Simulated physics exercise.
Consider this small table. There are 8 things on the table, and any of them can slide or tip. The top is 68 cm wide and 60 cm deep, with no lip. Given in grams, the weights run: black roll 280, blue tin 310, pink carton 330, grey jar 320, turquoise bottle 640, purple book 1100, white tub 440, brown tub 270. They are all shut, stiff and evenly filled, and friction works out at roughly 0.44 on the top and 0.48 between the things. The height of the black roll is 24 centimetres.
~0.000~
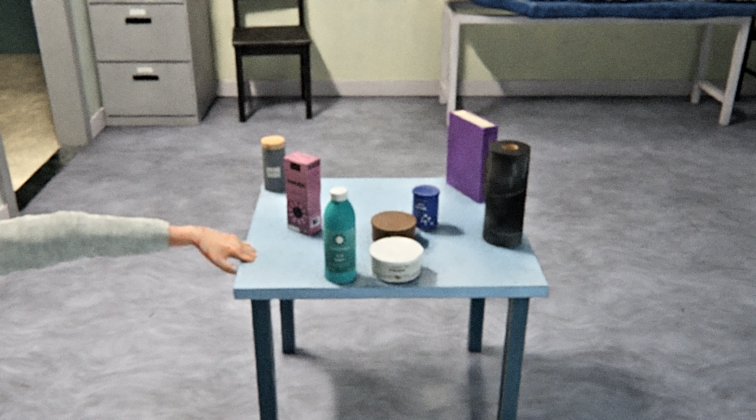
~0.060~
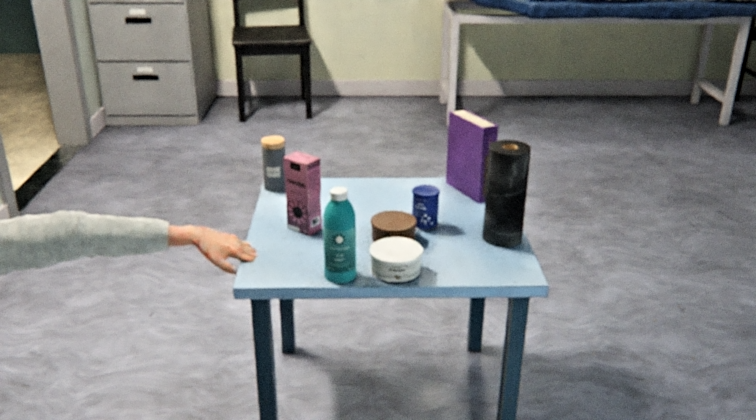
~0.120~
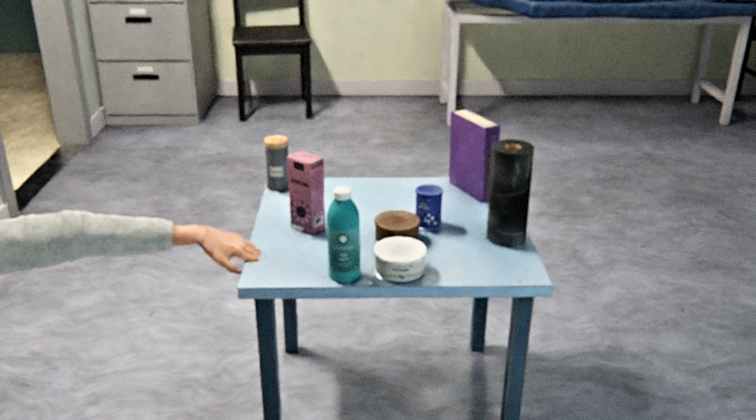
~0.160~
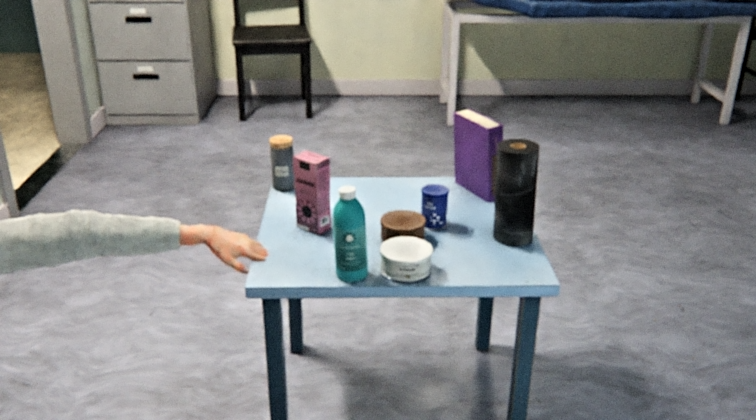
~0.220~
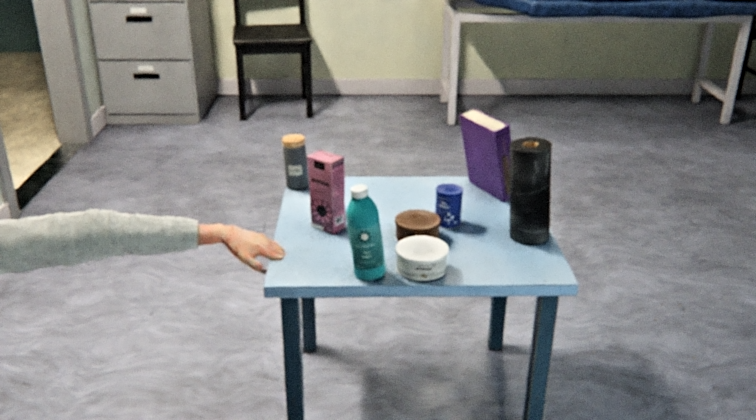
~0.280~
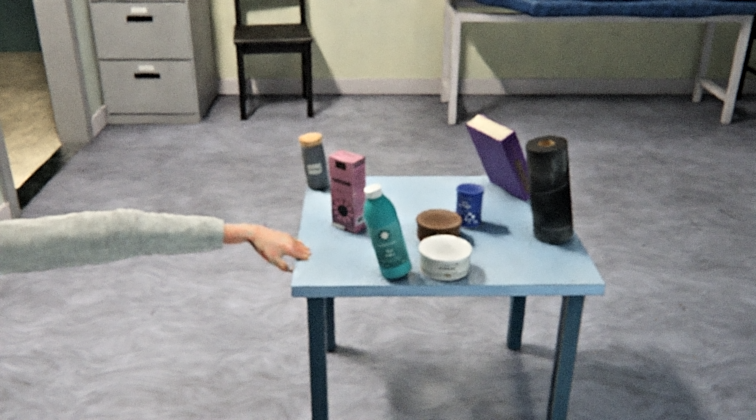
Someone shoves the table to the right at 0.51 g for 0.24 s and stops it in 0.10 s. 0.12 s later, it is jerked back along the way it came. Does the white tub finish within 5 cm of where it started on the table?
No.
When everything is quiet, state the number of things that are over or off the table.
So, 5 in all.
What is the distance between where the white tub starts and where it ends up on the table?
Displacement: Approx. 12 cm.
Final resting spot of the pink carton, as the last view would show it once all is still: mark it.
Roughly pixel (375, 211).
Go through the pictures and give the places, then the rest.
The first frame shows white tub (396, 260); black roll (506, 194).
The second frame shows pink carton (303, 194); grey jar (274, 164).
The third frame shows table along by 1 cm; turquoise bottle (343, 234); purple book (473, 155).
The fourth frame shows table along by 3 cm; purple book (478, 155) leaning 5°; brown tub (403, 229).
The fifth frame shows table along by 6 cm; purple book (488, 155) leaning 13°; blue tin (449, 206).
The sixth frame shows table along by 12 cm; white tub (445, 258) slid 2 cm; grey jar (314, 161) leaning 8°.
After 0.48 s, table along by 20 cm; white tub slid 5 cm near (510, 258); purple book on its side; grey jar leaning 46°.
After 0.68 s, table along by 13 cm; black roll now off the table; white tub slid 10 cm near (503, 257); pink carton on its side.
After 0.98 s, white tub slid 12 cm near (453, 257); pink carton on its side; grey jar on its side.
At rest (1.7 s), off the table, black roll and turquoise bottle; tipped over on the table, pink carton, grey jar and purple book; not toppled but over 5 cm from the start, blue tin and white tub; the last one in place, give or take 5 cm. In the last view, white tub near (453, 257).
